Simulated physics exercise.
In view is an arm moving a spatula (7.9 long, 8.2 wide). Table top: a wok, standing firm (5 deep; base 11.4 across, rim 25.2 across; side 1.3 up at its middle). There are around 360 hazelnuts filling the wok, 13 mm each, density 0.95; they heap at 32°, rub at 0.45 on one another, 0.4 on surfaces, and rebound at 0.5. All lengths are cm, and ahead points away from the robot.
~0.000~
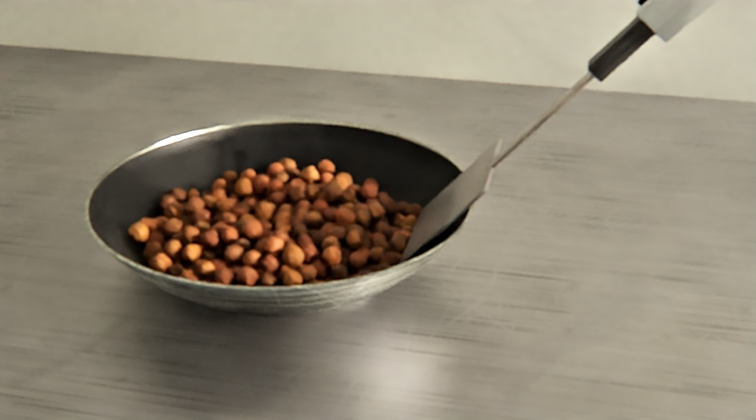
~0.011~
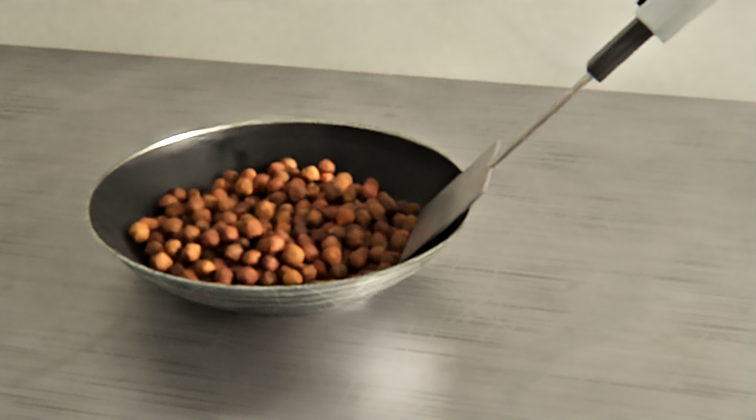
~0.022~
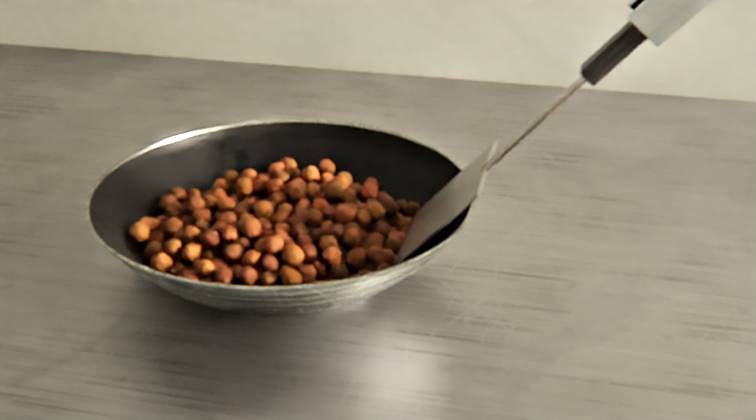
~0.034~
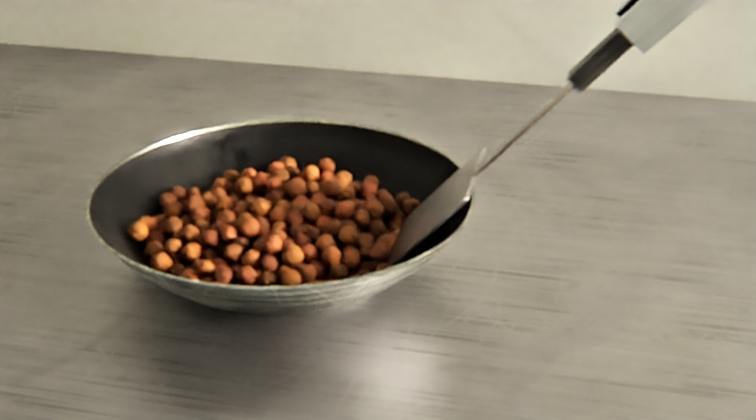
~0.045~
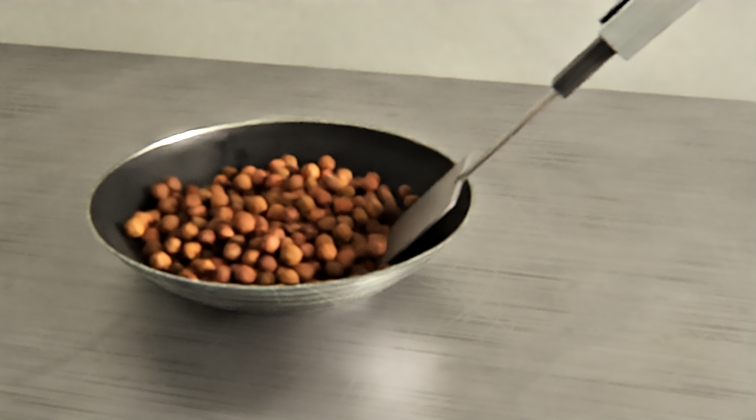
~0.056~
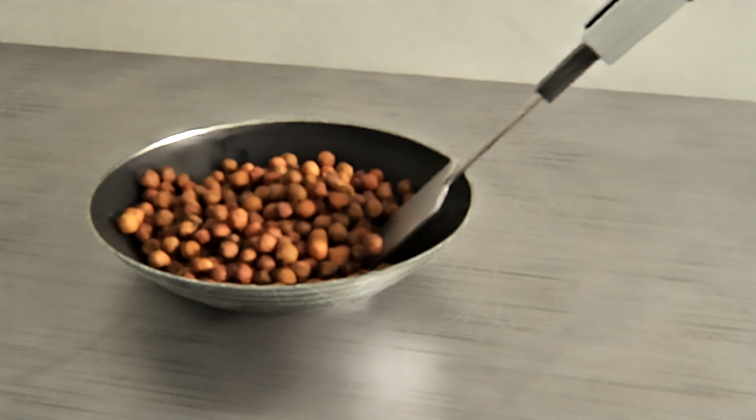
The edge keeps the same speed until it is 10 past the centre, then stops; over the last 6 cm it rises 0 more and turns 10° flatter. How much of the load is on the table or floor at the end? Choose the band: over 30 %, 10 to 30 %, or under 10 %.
Over 30 %.
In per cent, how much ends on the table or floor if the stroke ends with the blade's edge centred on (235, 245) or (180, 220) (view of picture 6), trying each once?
About 0 and 20 per cent.
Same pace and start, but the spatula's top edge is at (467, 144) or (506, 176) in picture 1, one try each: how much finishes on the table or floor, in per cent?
Roughly 50% and 40%.
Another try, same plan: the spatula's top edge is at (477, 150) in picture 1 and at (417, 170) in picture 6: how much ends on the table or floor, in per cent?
It works out to about 50 %, more or less.
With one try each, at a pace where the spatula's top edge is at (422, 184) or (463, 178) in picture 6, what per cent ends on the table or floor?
Around 50 per cent, then around 35 per cent.
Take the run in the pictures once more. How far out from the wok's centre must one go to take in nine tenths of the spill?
Distance from centre: Approx. 40 cm.
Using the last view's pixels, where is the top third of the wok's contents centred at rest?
It is centred near (239, 207) in the last view.
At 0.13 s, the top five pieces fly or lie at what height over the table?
Some 6 cm.
After 0.13 s, sloping 49°, highest piece 7 above the table; 364 in the wok, 1 on the blade or in flight.
After 0.20 s, sloping 46°, highest piece 8 above the table; 357 in the wok, 8 on the blade or in flight.
After 0.44 s, sloping 39°, highest piece 7 above the table; 203 in the wok, 146 on the table or floor, 16 on the blade or in flight.
After 1.49 s, sloping 39°, highest piece 5 above the table; 201 in the wok, 164 on the table or floor.
At rest, 201 in the wok, 164 on the table or floor. That is 45 % on the table or floor.
